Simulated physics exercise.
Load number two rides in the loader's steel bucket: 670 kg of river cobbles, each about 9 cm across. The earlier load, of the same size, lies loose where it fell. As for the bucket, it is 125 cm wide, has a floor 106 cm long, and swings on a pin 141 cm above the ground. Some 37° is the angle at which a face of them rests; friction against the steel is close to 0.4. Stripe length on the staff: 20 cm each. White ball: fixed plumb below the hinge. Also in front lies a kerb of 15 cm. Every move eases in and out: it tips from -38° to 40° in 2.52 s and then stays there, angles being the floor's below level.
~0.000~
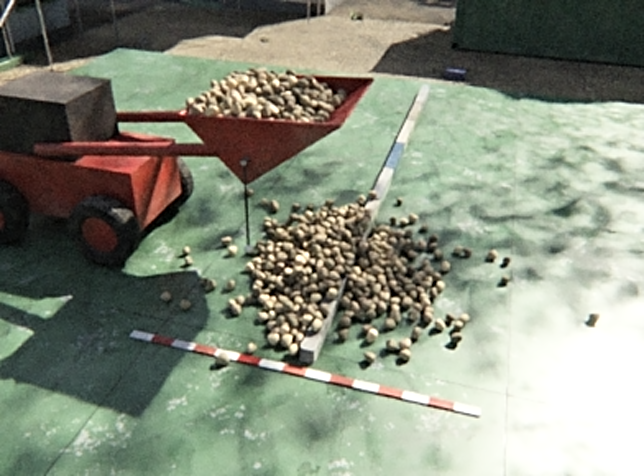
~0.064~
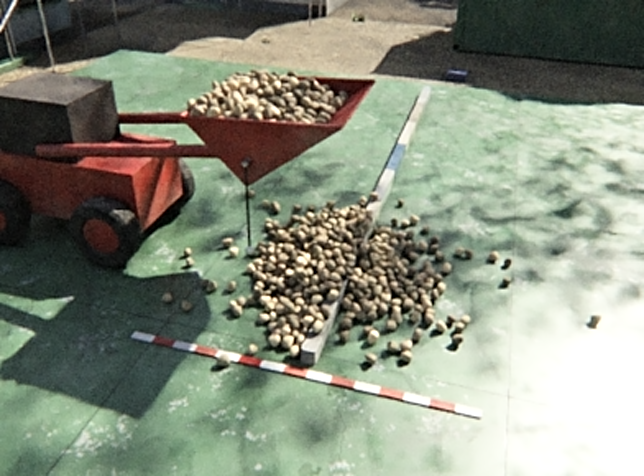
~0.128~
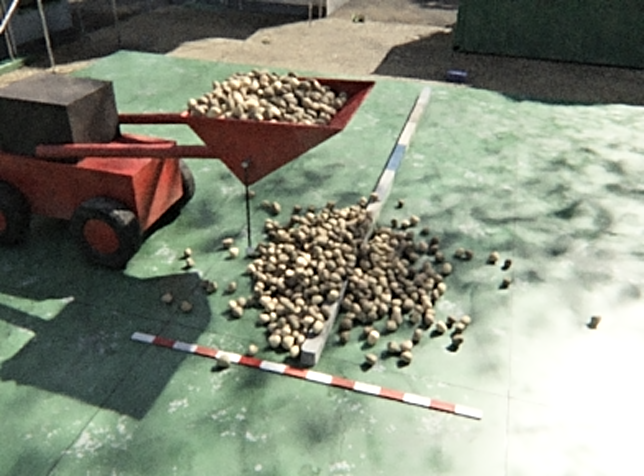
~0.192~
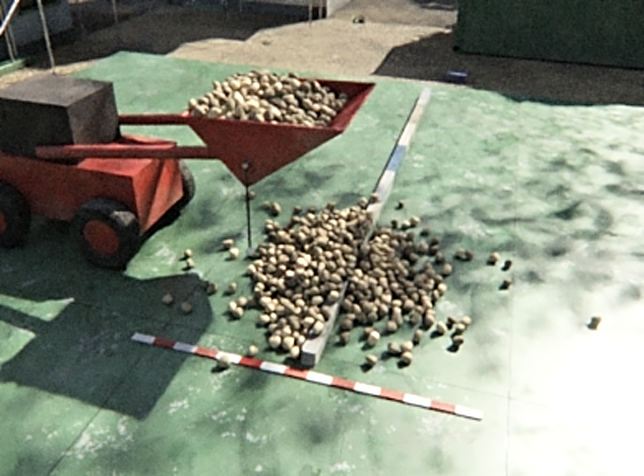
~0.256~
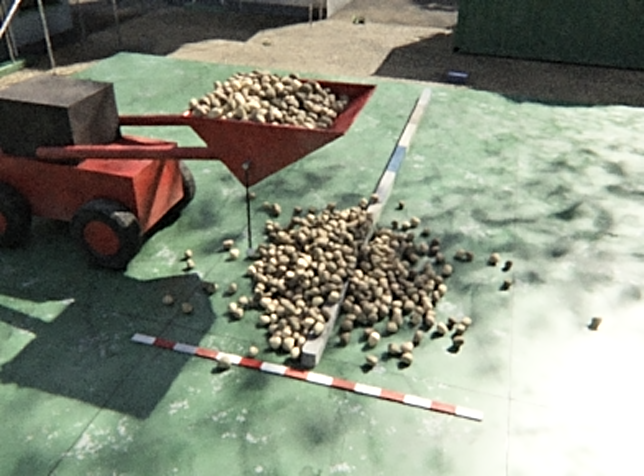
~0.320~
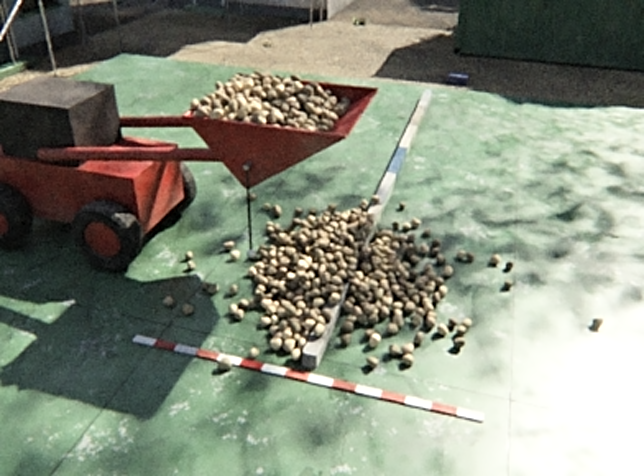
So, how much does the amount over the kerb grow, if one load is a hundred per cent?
It grows by around 95 per cent.
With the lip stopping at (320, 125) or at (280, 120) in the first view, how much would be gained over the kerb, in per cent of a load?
First place: Roughly 80 %; second place: Roughly 30 %.
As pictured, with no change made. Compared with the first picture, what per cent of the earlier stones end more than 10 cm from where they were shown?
15 %.
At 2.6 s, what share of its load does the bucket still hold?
About 15 per cent is held.
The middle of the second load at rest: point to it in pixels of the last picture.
Roughly at pixel (398, 271).
After 1.9 s the floor is at 28°; in per cent of one load, 90 in the bucket, 80 on this side of the kerb, 31 over the kerb; the foremost stones are at (496, 296).
After 2.6 s the floor is at 40°; in per cent of one load, 13 in the bucket, 91 on this side of the kerb, 97 over the kerb; the foremost stones are at (503, 288).
After 3.0 s the floor is at 40°; in per cent of one load, 0 in the bucket, 84 on this side of the kerb, 117 over the kerb; the foremost stones are at (518, 289).
After 5.8 s the floor is at 40°; in per cent of one load, 0 in the bucket, 80 on this side of the kerb, 121 over the kerb; the foremost stones are at (526, 299). Net gain over the kerb, 95.
